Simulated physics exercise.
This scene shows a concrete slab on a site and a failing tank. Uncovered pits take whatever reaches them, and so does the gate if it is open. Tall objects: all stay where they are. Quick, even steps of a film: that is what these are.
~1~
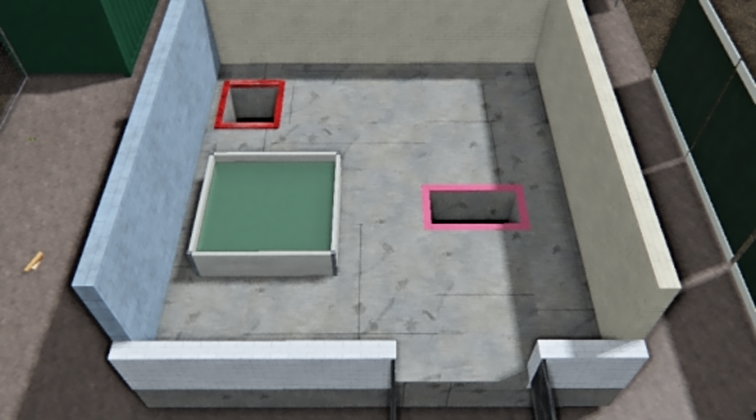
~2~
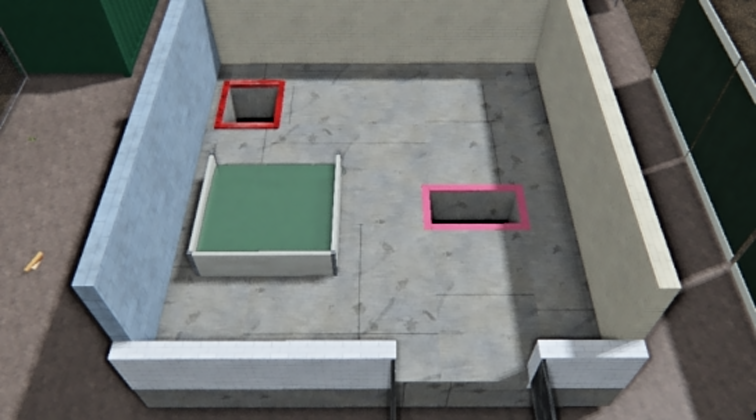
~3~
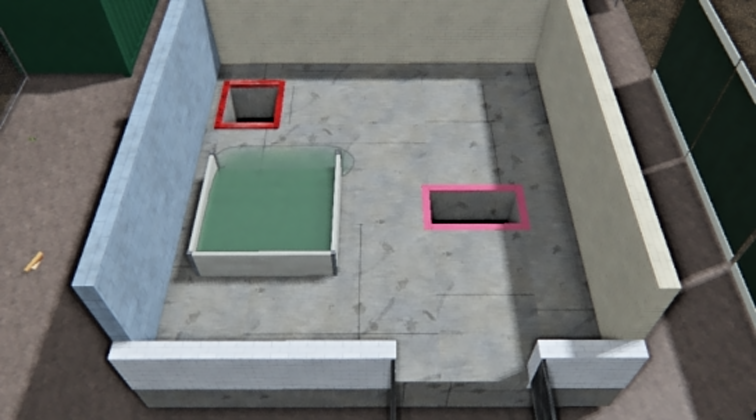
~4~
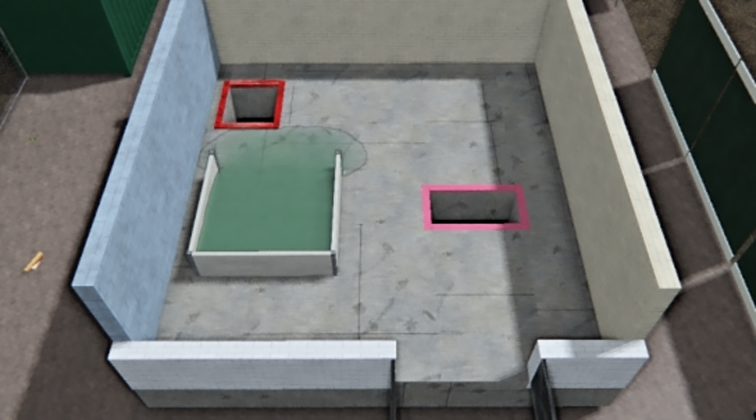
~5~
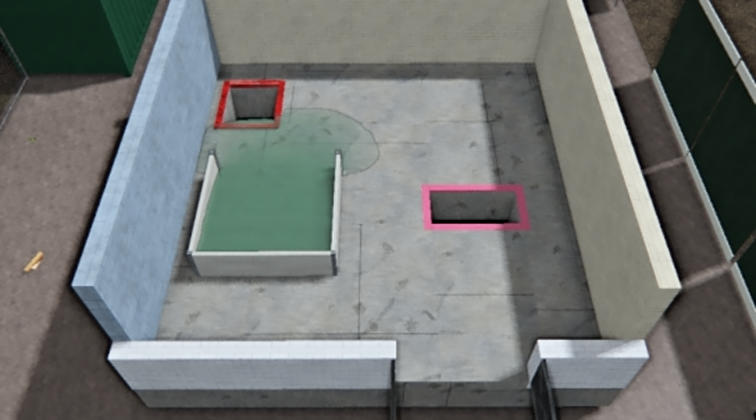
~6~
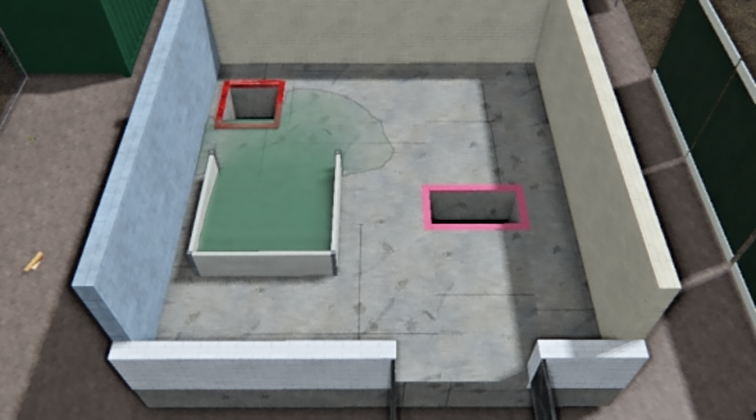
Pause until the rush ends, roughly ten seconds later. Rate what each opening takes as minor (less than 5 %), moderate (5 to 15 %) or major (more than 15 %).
The gate - minor, the pink pit - moderate, the red pit - major.
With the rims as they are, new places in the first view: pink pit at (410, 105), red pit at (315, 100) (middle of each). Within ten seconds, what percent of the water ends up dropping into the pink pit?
Result - pink pit, 20 in a hundred.
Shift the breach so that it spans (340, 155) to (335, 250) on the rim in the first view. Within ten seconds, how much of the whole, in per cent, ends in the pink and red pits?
Pink 40 %, red 0 %.
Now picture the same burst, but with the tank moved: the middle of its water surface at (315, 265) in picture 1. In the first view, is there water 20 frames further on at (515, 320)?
Outcome noted: Unreached.
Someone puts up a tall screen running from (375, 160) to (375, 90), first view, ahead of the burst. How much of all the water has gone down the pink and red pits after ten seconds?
The pink pit gets 4 per cent, the red pit 40 per cent.
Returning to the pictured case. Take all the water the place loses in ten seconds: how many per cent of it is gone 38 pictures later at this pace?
My figure: 80 percent.
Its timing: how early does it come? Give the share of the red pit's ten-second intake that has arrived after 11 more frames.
Share at that point: Roughly 45 %.
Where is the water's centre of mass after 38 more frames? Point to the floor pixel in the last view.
That comes out near (369, 132).
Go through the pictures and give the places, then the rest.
In the first frame, still water in the tank at (269, 203).
In the second frame, the front is at a hidden place, out from the gap on the tank's far side.
In the third frame, water pours out on the tank's far side and has run to (348, 160).
In the fourth frame, the front is at (213, 145), out from the gap on the tank's far side.
In the fifth frame, the front is at (205, 133), out from the gap on the tank's far side.
In the sixth frame, water pours out on the tank's far side and has run to (315, 93).
A moment on, water covers 25 % of the floor; the gate 0 %, the pink pit 0 %, the red pit 7 %.
Next, water covers 30 % of the floor; the gate 0 %, the pink pit 0 %, the red pit 16 %.
Then, water covers 35 % of the floor; the gate 0 %, the pink pit 0 %, the red pit 25 %.
Later, water covers 55 % of the floor; the gate 0 %, the pink pit 1 %, the red pit 34 %.
In the end, water covers 70 % of the floor; the gate 1 %, the pink pit 8 %, the red pit 36 %.
